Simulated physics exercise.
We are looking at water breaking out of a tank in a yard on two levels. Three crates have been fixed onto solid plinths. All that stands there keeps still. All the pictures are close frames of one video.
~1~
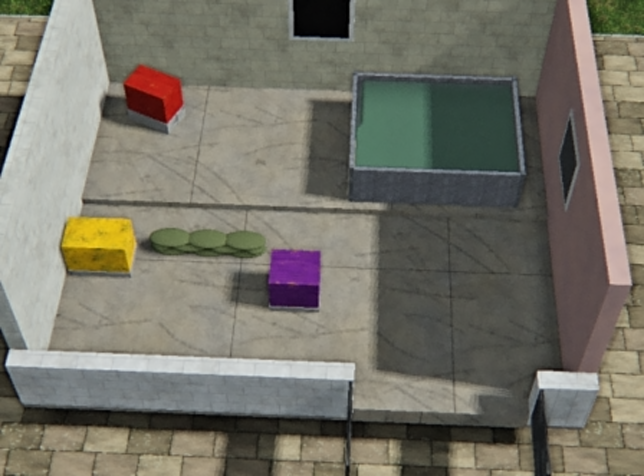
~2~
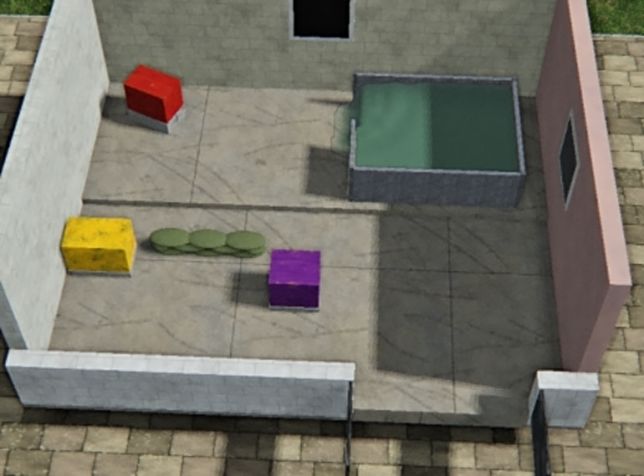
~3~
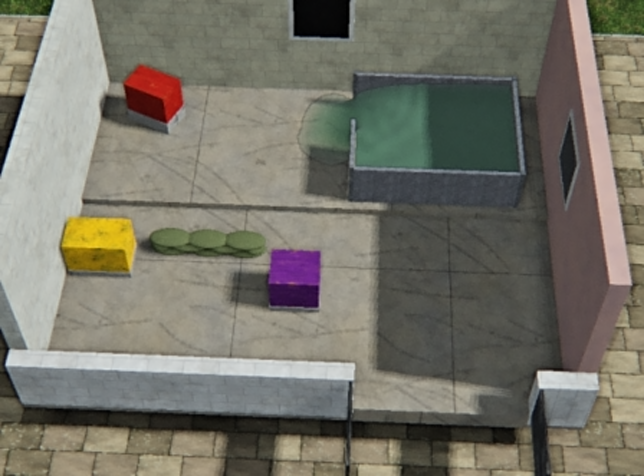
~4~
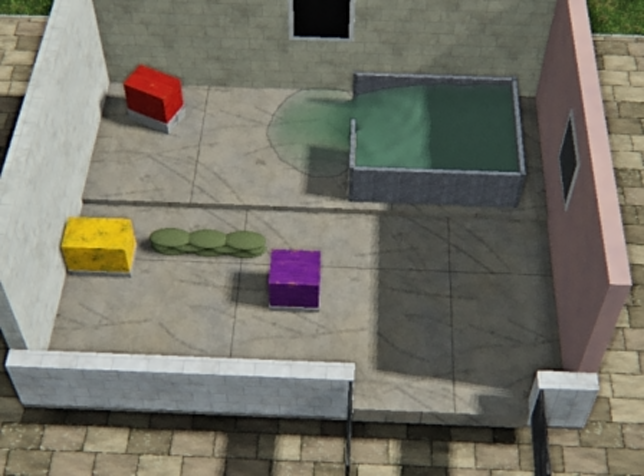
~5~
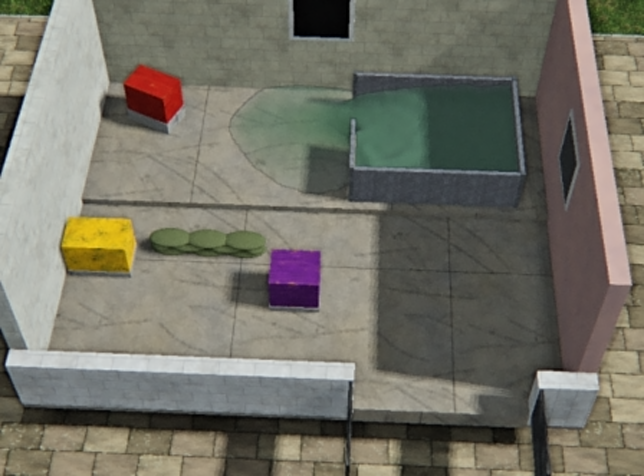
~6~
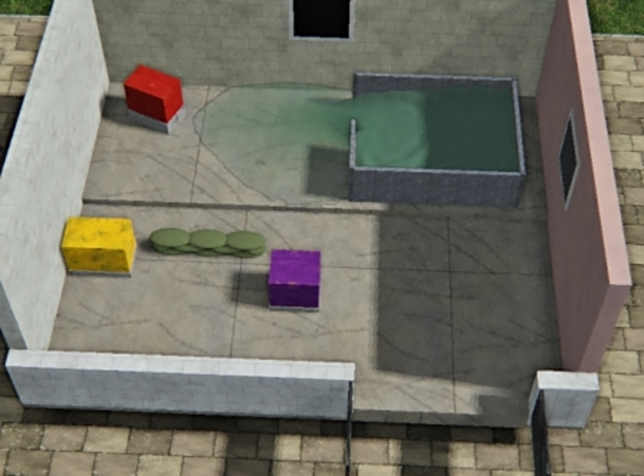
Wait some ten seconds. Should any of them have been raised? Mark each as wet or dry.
Red crate: Wet; yellow crate: Wet; purple crate: Dry.
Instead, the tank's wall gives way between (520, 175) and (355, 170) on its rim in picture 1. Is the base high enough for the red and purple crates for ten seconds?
Note - red remains untouched, purple goes wet.
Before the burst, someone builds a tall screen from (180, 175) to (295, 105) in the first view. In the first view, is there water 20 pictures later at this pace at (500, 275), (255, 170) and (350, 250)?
Outcome by spot, in order - unwatered, watered, watered.
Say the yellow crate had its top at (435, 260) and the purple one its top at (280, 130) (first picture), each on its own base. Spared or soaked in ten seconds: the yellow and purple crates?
The yellow crate is flooded, the purple crate is flooded.
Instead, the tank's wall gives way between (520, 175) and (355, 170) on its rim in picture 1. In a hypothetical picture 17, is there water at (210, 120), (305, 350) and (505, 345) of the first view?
Those three places would be still unsoaked, soaking and soaking, in that order.
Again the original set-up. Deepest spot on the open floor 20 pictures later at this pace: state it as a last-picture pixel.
At about (82, 212).
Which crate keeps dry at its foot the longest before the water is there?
I'd name the one in purple.
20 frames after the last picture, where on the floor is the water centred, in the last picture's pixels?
I'd point to (301, 159).
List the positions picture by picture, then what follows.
Still water in the tank at (435, 126), in the first picture.
The front is at (342, 153), out from the gap at (356, 120), in the second picture.
Water pours out at (355, 121) and has run to (307, 149), in the third picture.
The front is at (274, 137), out from the gap at (355, 122), in the fourth picture.
Water pours out at (355, 121) and has run to (236, 133), in the fifth picture.
Water pours out at (355, 121) and has run to (200, 118), in the sixth picture.
A moment on, water covers 25 % of the floor; the red crate water round its plinth, the yellow crate not reached, the purple crate not reached.
Next, water covers 30 % of the floor; the red crate water round its plinth, the yellow crate water round its plinth, the purple crate not reached.
Then, water covers 40 % of the floor; the red crate water round its plinth, the yellow crate water round its plinth, the purple crate water round its plinth.
Later, water covers 75 % of the floor; the red crate water round its plinth, the yellow crate water round its plinth, the purple crate water round its plinth.
In the end, water covers 95 % of the floor; the red crate was topped, the yellow crate was topped, the purple crate stayed above the water.
